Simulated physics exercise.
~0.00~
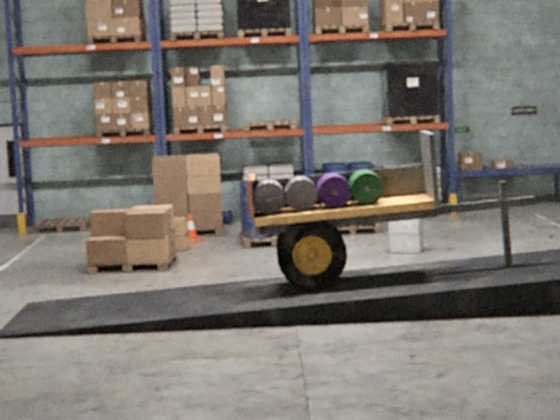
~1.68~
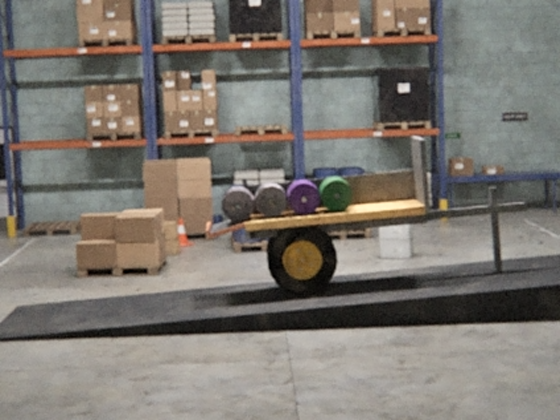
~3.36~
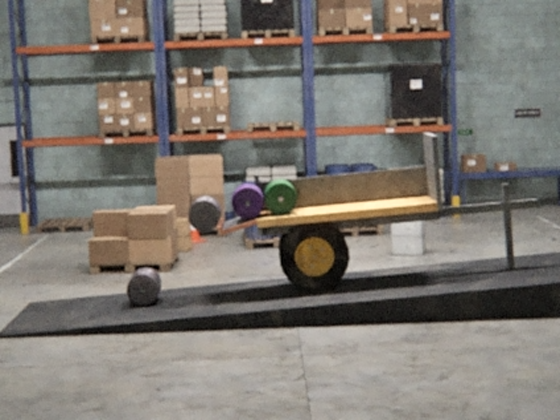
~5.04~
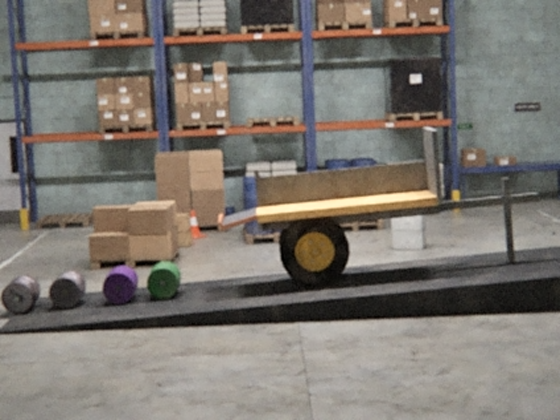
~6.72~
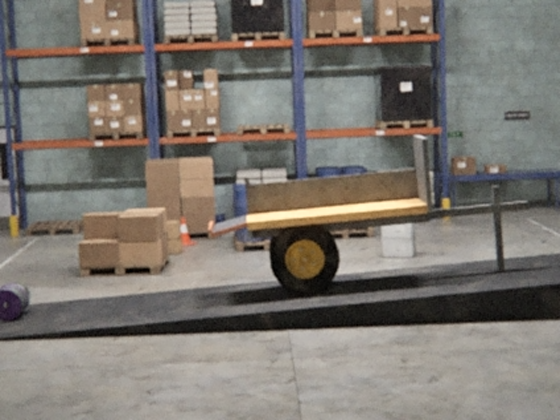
A trailer stood on a gentle slope in a warehouse as its tailgate swung down, and four kegs, one purple and one green, rolled left off the bed and down the ramp, leaving it empty with a keg at the far left edge.
